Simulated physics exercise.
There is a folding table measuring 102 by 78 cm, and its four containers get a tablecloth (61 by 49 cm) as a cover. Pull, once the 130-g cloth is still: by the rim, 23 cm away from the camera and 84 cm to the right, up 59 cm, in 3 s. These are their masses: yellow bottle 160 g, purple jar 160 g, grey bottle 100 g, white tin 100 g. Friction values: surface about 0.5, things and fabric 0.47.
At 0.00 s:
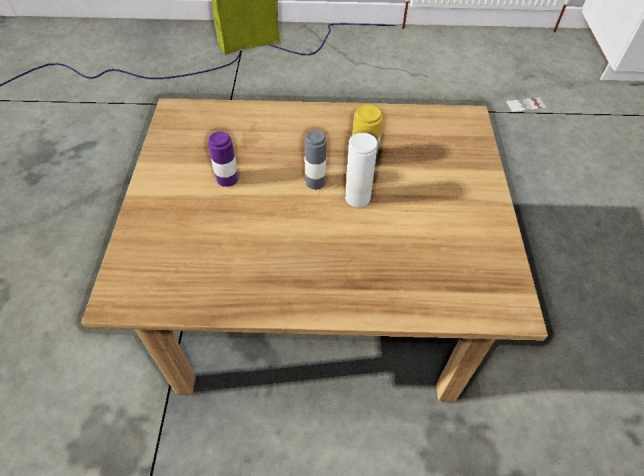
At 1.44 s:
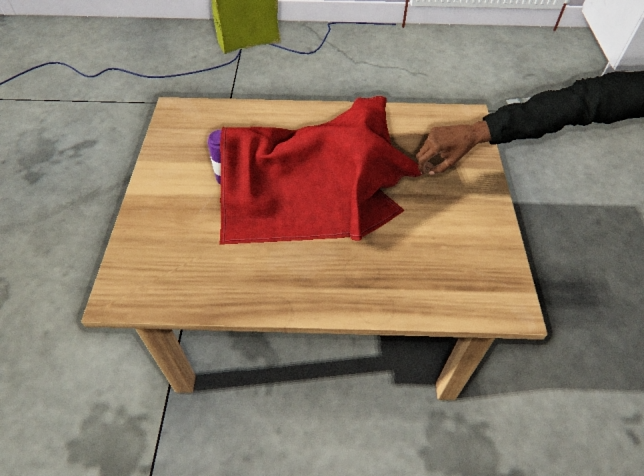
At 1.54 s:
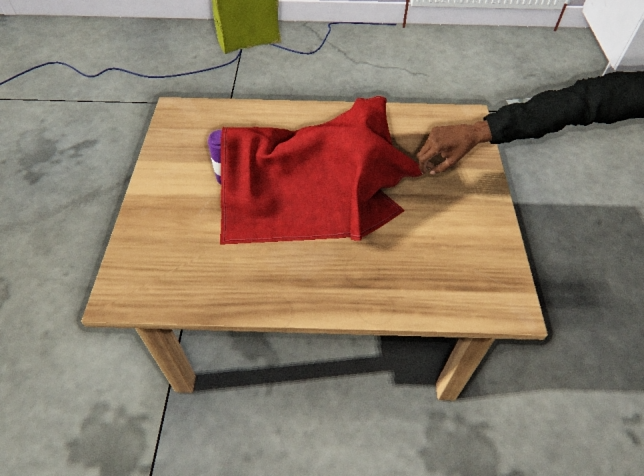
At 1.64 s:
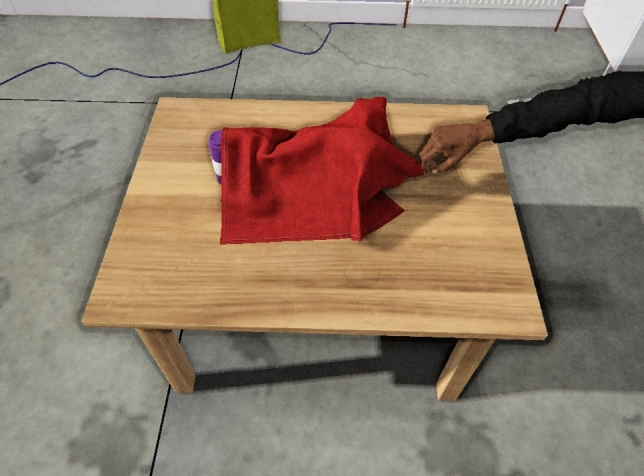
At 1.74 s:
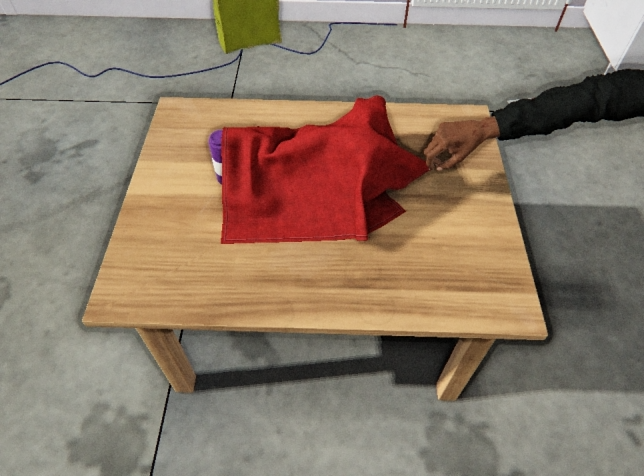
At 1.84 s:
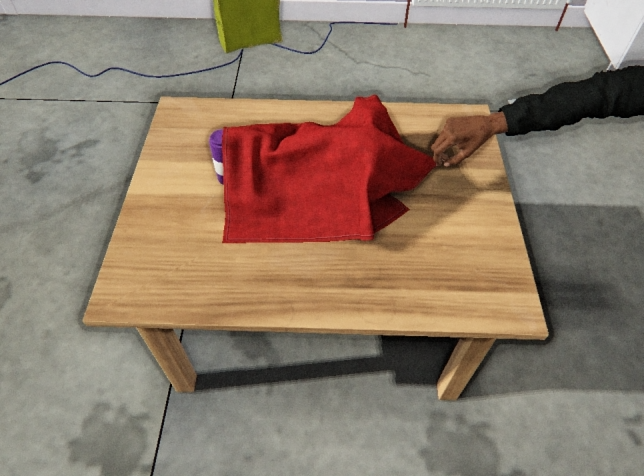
Red cloth lying over containers on a wooden table, a hand gripping its edge and pulling it slightly to the right.
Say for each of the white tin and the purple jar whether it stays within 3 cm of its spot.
White tin - it does not, purple jar - it does.
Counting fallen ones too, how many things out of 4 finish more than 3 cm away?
So we're at 3.
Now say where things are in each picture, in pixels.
In the first frame, white tin (363, 142), 20 cm tall; yellow bottle (369, 112), 16 cm tall; grey bottle (316, 136), 16 cm tall; purple jar (219, 137), 15 cm tall.
In the second frame, tablecloth corners (220, 244) (238, 149) (387, 145); grip (426, 172).
In the third frame, tablecloth corners (220, 244) (238, 149); grip (427, 171).
In the fourth frame, tablecloth corners (220, 244) (238, 149); grip (429, 170).
In the fifth frame, tablecloth corners (221, 244) (240, 149); grip (434, 168).
In the sixth frame, tablecloth corners (223, 243) (243, 149) (392, 146); grip (441, 163).
After 2.5 s, middle of the tablecloth at (411, 151); white tin on its side, 13 cm off its start, grey bottle 7 cm off its start.
After 3.2 s, middle of the tablecloth at (595, 140); white tin on its side, 27 cm off its start, yellow bottle on its side, 13 cm off its start, grey bottle on its side, 12 cm off its start.
After 3.9 s, middle of the tablecloth at a place out of view; white tin over the edge, yellow bottle on its side, 13 cm off its start at (411, 162), grey bottle on its side, 12 cm off its start at (362, 178).
After 4.5 s, middle of the tablecloth at a place out of view; white tin over the edge, yellow bottle on its side, 13 cm off its start, grey bottle on its side, 12 cm off its start.
After 5.3 s, middle of the tablecloth at a place out of view; white tin over the edge, purple jar 0 cm off its start at (220, 136), yellow bottle on its side, 13 cm off its start at (411, 162), grey bottle on its side, 12 cm off its start at (362, 178).
